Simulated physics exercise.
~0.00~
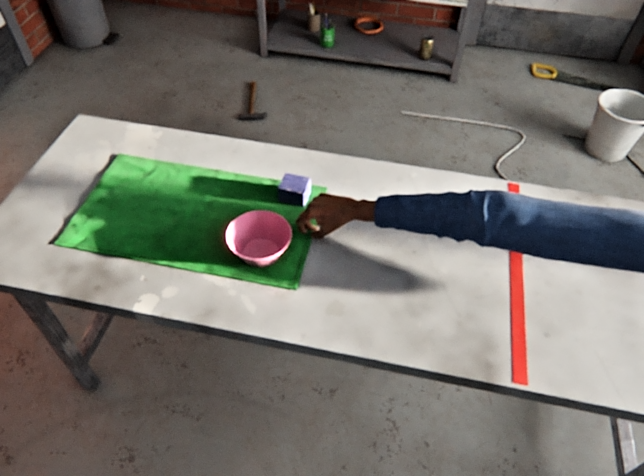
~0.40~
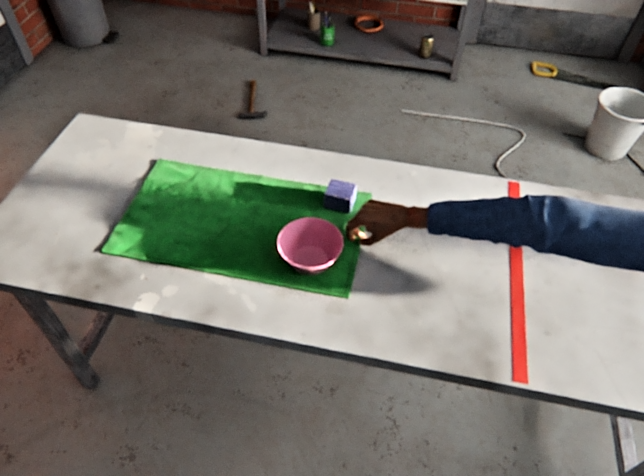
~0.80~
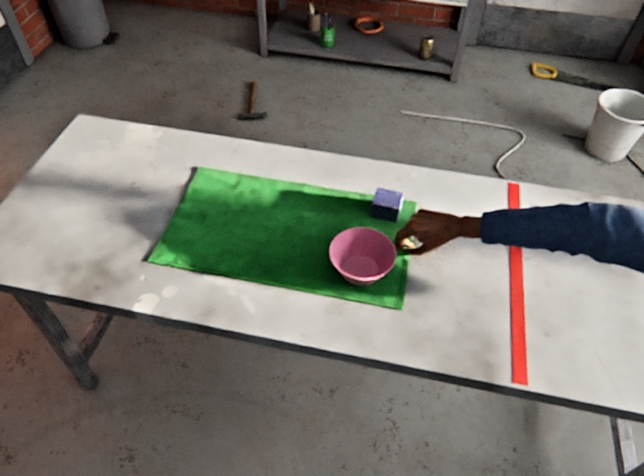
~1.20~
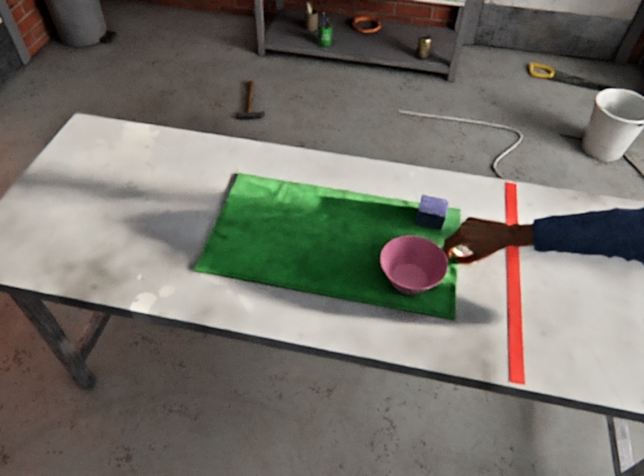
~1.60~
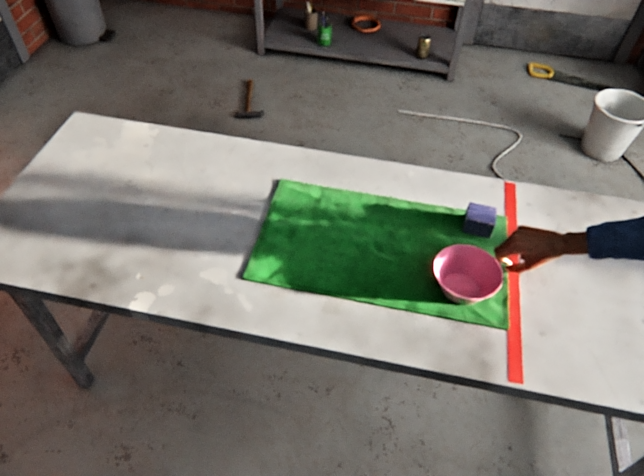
In a workshop, a hand in a blue sleeve steadily pulled a green cloth to the right across a long white table, carrying a pink bowl and a small bluish block, until its edge reached the red tape with both still sitting on it.
